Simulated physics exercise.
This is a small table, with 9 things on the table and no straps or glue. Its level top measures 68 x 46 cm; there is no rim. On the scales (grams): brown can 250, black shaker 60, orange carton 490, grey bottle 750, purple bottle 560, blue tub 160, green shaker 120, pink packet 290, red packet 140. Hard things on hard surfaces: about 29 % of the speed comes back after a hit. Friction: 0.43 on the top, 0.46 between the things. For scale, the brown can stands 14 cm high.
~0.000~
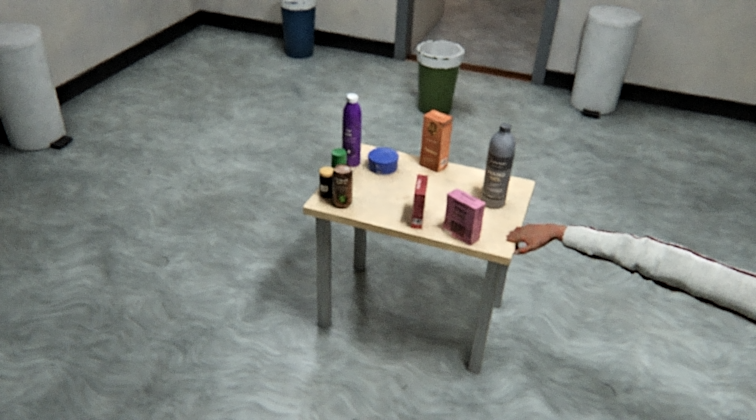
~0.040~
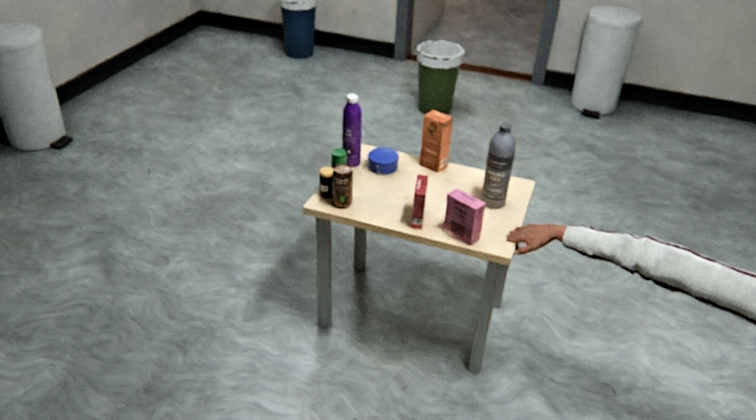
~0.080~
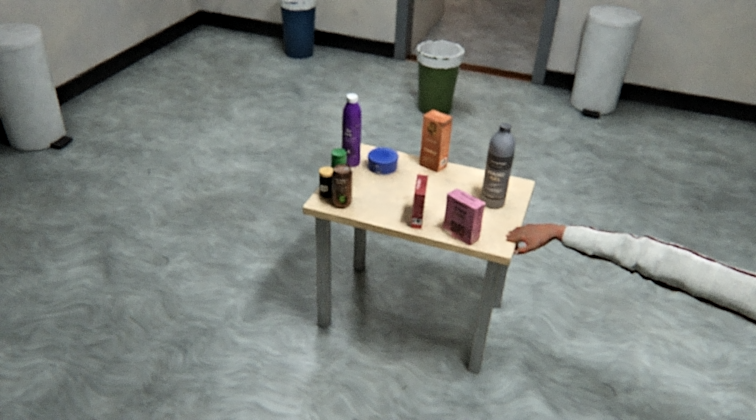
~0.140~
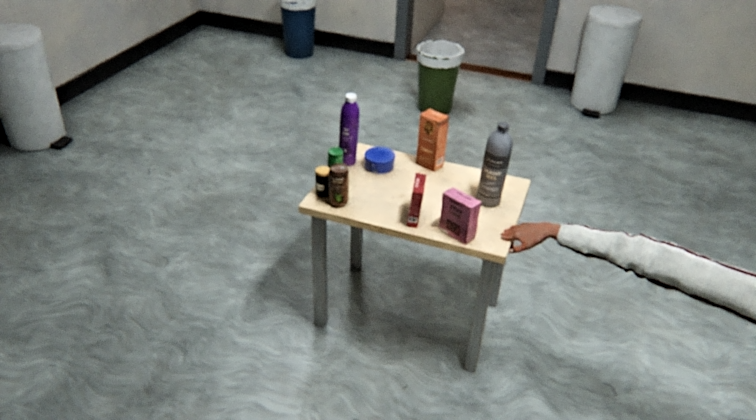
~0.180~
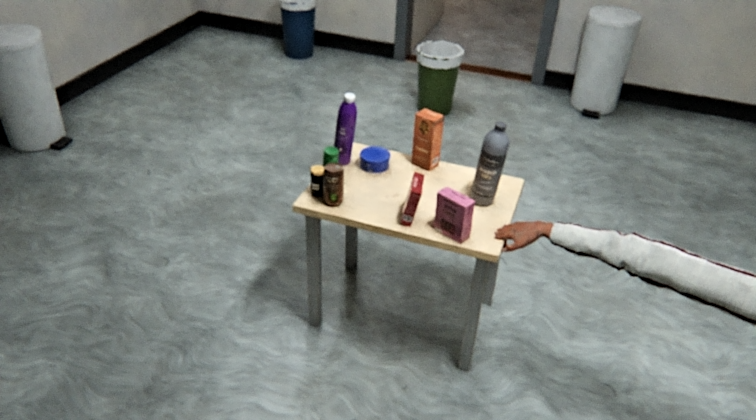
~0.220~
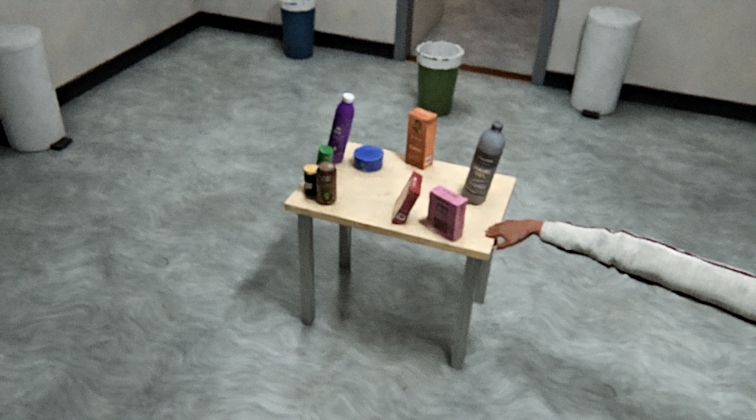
A hand at the right edge of a small table crowded with bottles, boxes and a blue tub stayed still at first, then pushed it slightly left, and the thin red packet leaned over to the right.
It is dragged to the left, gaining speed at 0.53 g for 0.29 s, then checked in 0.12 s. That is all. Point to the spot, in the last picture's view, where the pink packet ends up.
It ends at about (357, 193).
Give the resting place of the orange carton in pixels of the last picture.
At about (332, 121).
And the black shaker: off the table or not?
The black shaker ends off the table.
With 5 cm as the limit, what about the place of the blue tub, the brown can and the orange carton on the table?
The blue tub holds its spot; the brown can ends elsewhere; the orange carton gets shifted.
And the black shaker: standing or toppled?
The black shaker tips over.
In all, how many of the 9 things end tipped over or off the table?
That comes to 5.
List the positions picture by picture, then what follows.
In the first frame, pink packet (464, 217); brown can (343, 187).
In the second frame, orange carton (436, 142); grey bottle (499, 166).
In the third frame, purple bottle (352, 131); blue tub (383, 162).
In the fourth frame, table along by 2 cm; red packet (416, 200) leaning 5°.
In the fifth frame, table along by 4 cm; red packet (412, 199) leaning 11°; brown can (334, 185).
In the sixth frame, table along by 7 cm; pink packet (446, 214); orange carton (421, 139).
After 0.42 s, table along by 29 cm; grey bottle now off the table; pink packet slid 6 cm near (390, 201); purple bottle on its side.
After 0.62 s, table along by 31 cm; black shaker now off the table; pink packet slid 4 cm near (358, 194); grey bottle on its side.
By the end (1.1 s), off the table, black shaker and purple bottle; tipped over on the table, grey bottle, green shaker and red packet; not toppled but over 5 cm from the start, brown can and orange carton; the other 2 in place, give or take 5 cm. Seen from the same camera at the end, pink packet near (357, 193).
